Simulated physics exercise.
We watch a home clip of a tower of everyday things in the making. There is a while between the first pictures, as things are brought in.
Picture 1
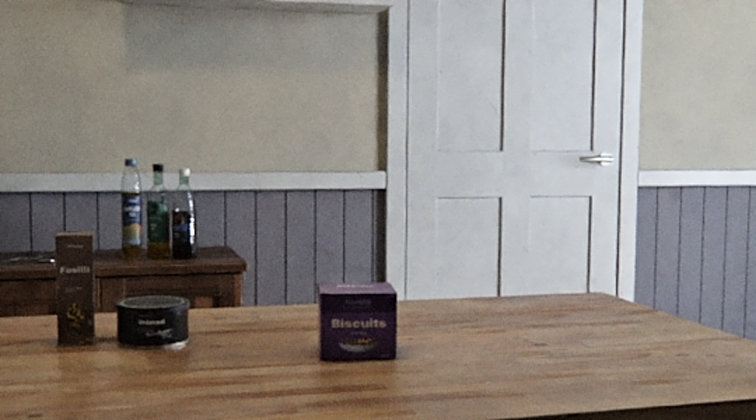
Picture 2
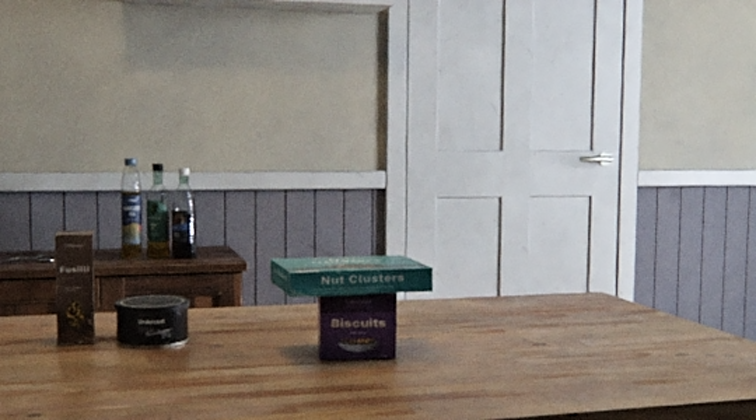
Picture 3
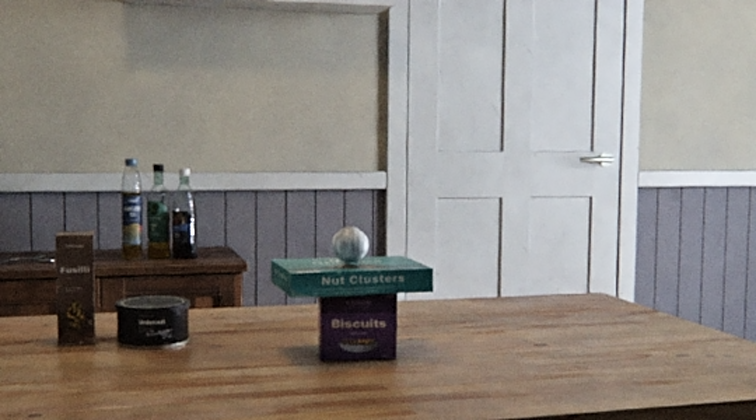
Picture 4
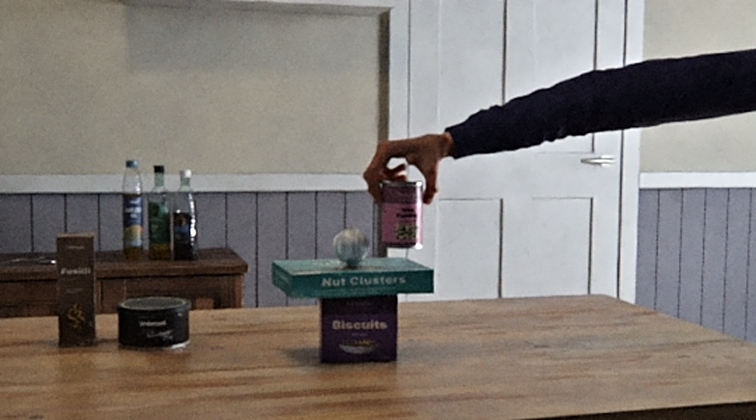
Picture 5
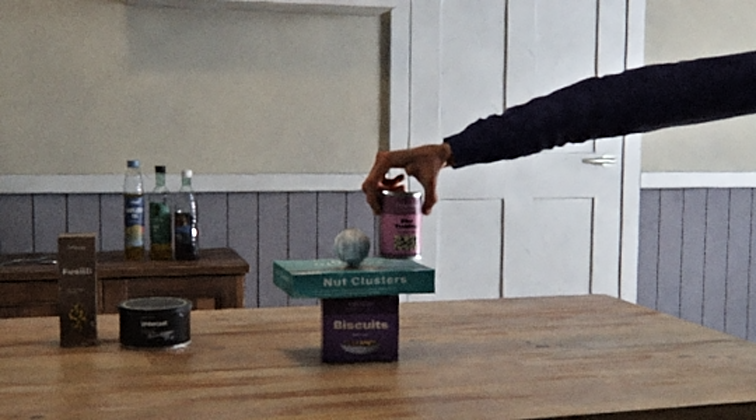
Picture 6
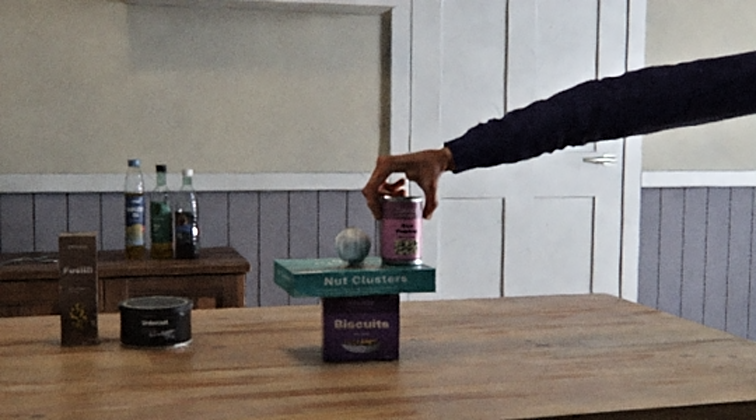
A turquoise packet appears on top of the purple box on the wooden table, followed by a pale round object on the packet. Then a hand reaches in from the right with a pink tin, lowers it a short way beside the round object, and sets it on the packet, still gripping it.
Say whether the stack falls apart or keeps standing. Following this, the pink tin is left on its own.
It stays intact.
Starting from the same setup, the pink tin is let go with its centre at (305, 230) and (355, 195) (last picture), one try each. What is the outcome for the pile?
Stays standing, then topples over.
Then, 1.00 s after the last picture, nothing has stirred.
Then, 2.10 s after the last picture, pink tin resting near (403, 230).
At rest, all 6 in place. Seen from the same camera at the end, pink tin near (403, 230). The pile stays up.
